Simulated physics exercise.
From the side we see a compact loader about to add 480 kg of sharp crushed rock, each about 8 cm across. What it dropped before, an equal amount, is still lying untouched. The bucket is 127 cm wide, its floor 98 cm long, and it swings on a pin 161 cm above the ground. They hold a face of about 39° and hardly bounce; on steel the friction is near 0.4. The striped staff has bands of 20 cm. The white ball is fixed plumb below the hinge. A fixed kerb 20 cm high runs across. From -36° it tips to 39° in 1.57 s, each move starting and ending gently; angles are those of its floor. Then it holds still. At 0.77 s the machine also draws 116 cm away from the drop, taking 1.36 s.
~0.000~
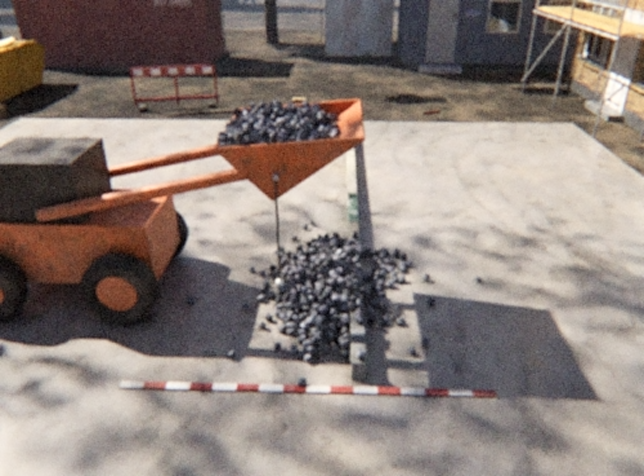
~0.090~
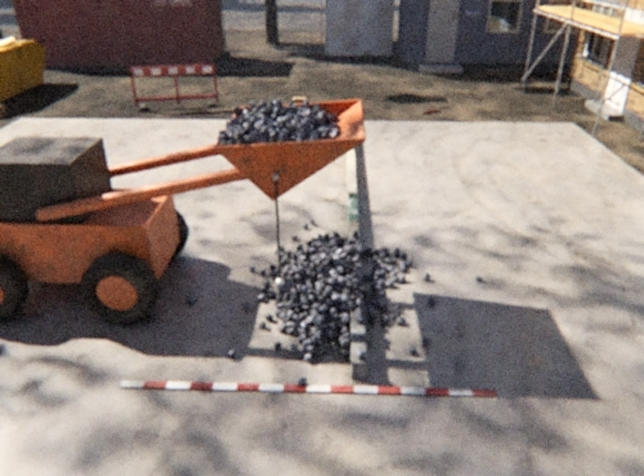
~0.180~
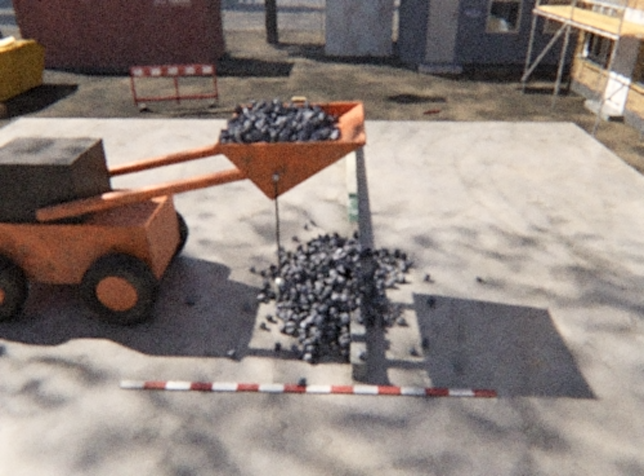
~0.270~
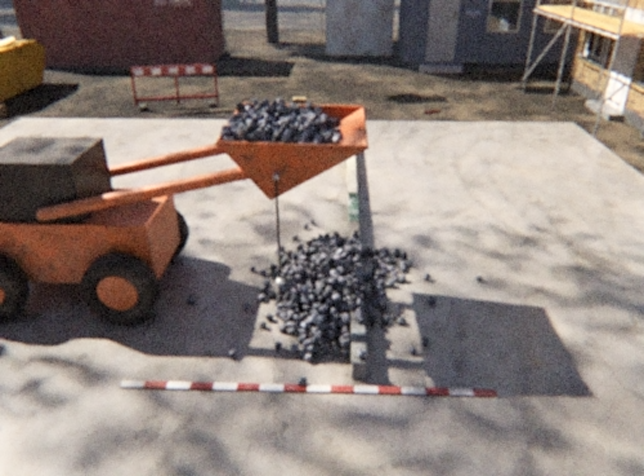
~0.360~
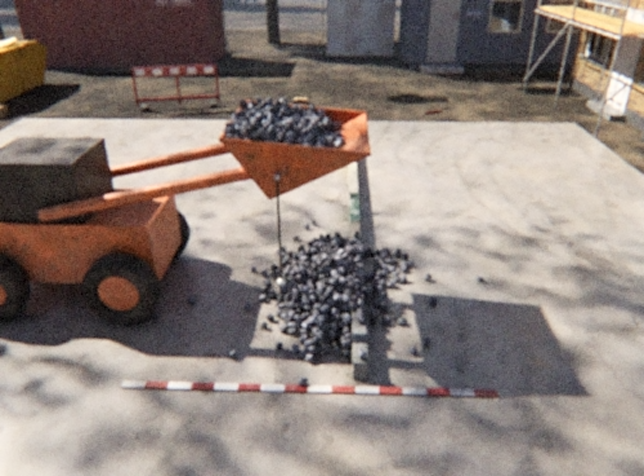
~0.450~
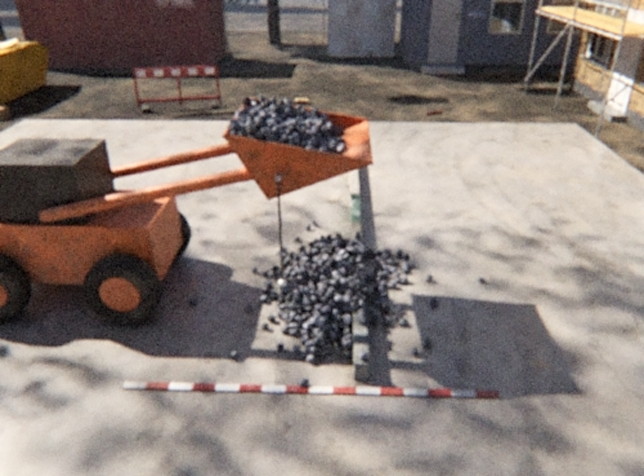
On a sunlit concrete yard seen from the side and slightly above, with a dark red container, grey buildings and scaffolding behind, an orange loader stands at left. Its raised orange bucket, heaped with dark grey stones, hangs above a loose pile of similar stones lying across a low kerb, behind a red-and-white striped staff. The bucket slowly tilts its right-hand lip downward by a small amount, its stones shifting slightly, while the pile stays still.
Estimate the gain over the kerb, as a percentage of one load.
Some 4 per cent is added.
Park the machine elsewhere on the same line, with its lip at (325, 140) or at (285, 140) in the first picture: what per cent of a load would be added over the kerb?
Near 0 per cent from the first place, 0 from the second.
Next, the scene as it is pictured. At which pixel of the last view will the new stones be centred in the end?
Around (287, 280).
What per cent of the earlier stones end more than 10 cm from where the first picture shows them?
About 5 per cent.
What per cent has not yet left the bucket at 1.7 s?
It holds some 20 per cent.
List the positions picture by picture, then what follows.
Lip at (365, 139), floor tilted -36°, highest stones at (282, 110). The earlier load is highest near (341, 265), 36 cm above ground level, 91 % on this side of the kerb, 9 % over the kerb, in the first picture.
The bucket is at -35°, its lip at (365, 140); the top of the load is at (282, 110); the stones move at 0.1 m/s on average, in the second picture.
The bucket is at -33°, its lip at (366, 143); the top of the load is at (278, 109); the stones move at 0.1 m/s on average, in the third picture.
Lip at (368, 148), floor tilted -30°, highest stones at (272, 108); the stones move at 0.2 m/s on average, in the fourth picture.
Lip at (371, 154), floor tilted -26°, highest stones at (268, 106); the stones move at 0.2 m/s on average, in the fifth picture.
The bucket is at -21°, its lip at (373, 163); the top of the load is at (264, 106); the stones move at 0.2 m/s on average, in the sixth picture.
After 1.2 s the floor is at 27°; in per cent of one load, 95 in the bucket, 96 on this side of the kerb, 9 over the kerb; the foremost stones are at (425, 280).
After 1.7 s the floor is at 39°; in per cent of one load, 19 in the bucket, 170 on this side of the kerb, 11 over the kerb; the foremost stones are at (425, 280).
After 2.6 s the floor is at 39°; in per cent of one load, 0 in the bucket, 187 on this side of the kerb, 13 over the kerb; the foremost stones are at (439, 293).
After 5.4 s the floor is at 39°; in per cent of one load, 0 in the bucket, 187 on this side of the kerb, 13 over the kerb; the foremost stones are at (439, 293). Net gain over the kerb, 4.
